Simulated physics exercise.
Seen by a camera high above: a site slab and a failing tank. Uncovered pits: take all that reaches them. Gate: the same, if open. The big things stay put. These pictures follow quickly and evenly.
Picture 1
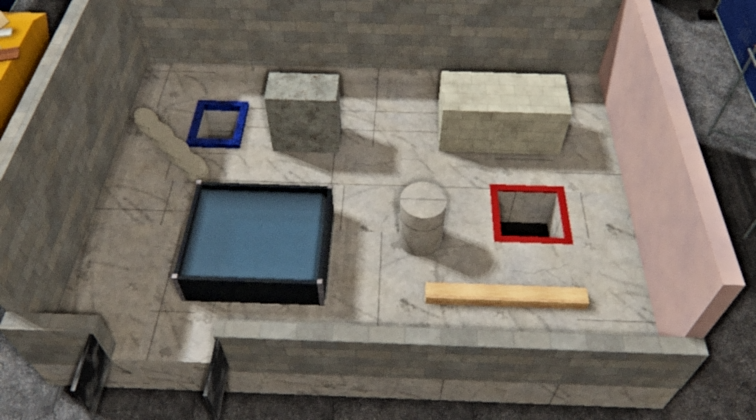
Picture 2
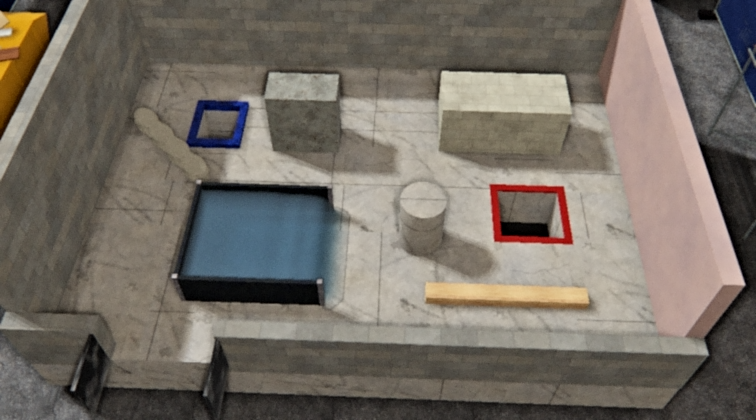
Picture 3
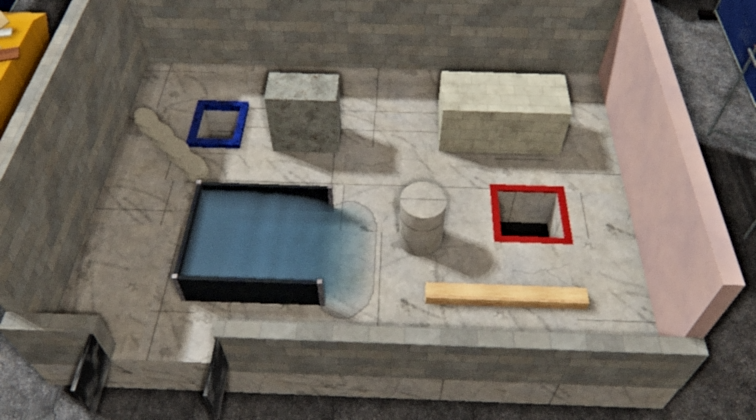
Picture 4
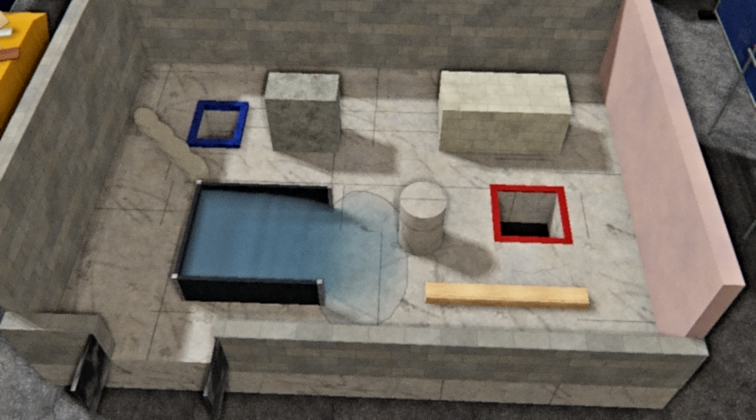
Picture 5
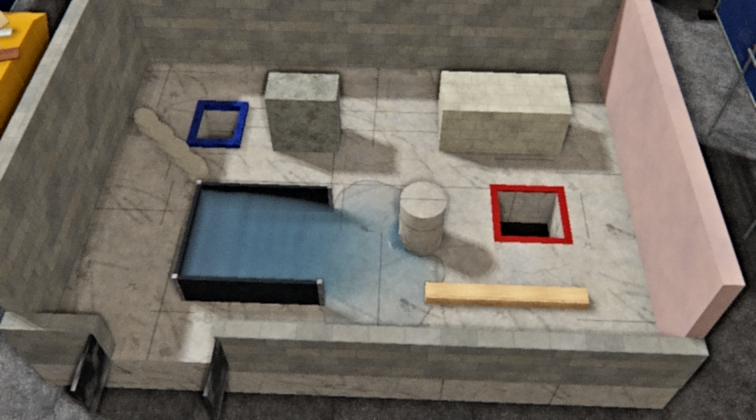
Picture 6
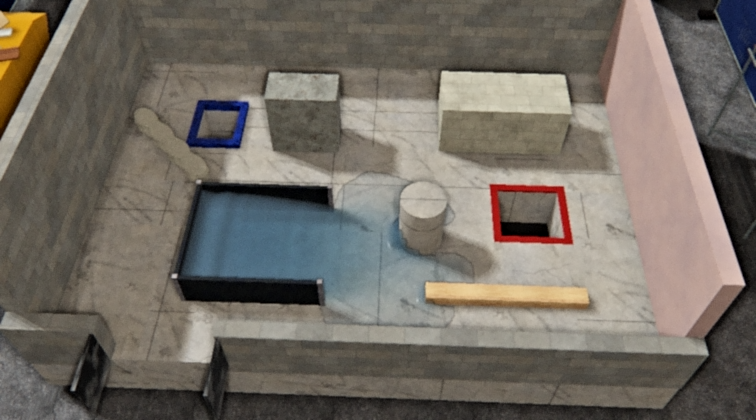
We see a walled slab with blocks, a short cylinder, a wooden bar and red- and blue-rimmed openings, as a tank's right side gives way and bluish water spreads rightward across the floor, reaching and wrapping around the cylinder.
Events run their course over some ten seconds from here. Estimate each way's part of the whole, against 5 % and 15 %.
Outcome: The gate gets a mere sliver - short of five per cent; the blue pit gets a mere sliver - short of five per cent; the red pit gets a sizeable chunk - beyond fifteen per cent.
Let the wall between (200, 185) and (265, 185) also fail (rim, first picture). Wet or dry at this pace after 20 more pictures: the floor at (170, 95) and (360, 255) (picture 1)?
As listed: Under water, clear.
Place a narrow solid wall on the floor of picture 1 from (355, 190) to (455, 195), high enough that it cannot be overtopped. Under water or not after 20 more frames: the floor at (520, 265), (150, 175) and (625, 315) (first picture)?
In the order you listed them: Soaked, unsoaked, soaked.
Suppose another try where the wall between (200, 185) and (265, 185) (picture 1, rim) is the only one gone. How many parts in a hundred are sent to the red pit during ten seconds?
Red 4 %.
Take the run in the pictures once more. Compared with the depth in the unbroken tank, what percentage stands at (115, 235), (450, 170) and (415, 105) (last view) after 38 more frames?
About 0, 4 and 4 percent, in that order.
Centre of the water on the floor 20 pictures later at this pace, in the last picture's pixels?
Close to (442, 248).
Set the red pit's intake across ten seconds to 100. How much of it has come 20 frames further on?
Around 20 percent.
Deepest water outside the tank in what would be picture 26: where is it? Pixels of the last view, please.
About (665, 362).
A moment on, water covers 20 % of the floor; the gate 0 %, the blue pit 0 %, the red pit 0 %.
Next, water covers 35 % of the floor; the gate 0 %, the blue pit 0 %, the red pit 2 %.
Then, water covers 45 % of the floor; the gate 0 %, the blue pit 0 %, the red pit 6 %.
Later, water covers 65 % of the floor; the gate 0 %, the blue pit 0 %, the red pit 16 %.
In the end, water covers 75 % of the floor; the gate 1 %, the blue pit 0 %, the red pit 26 %.
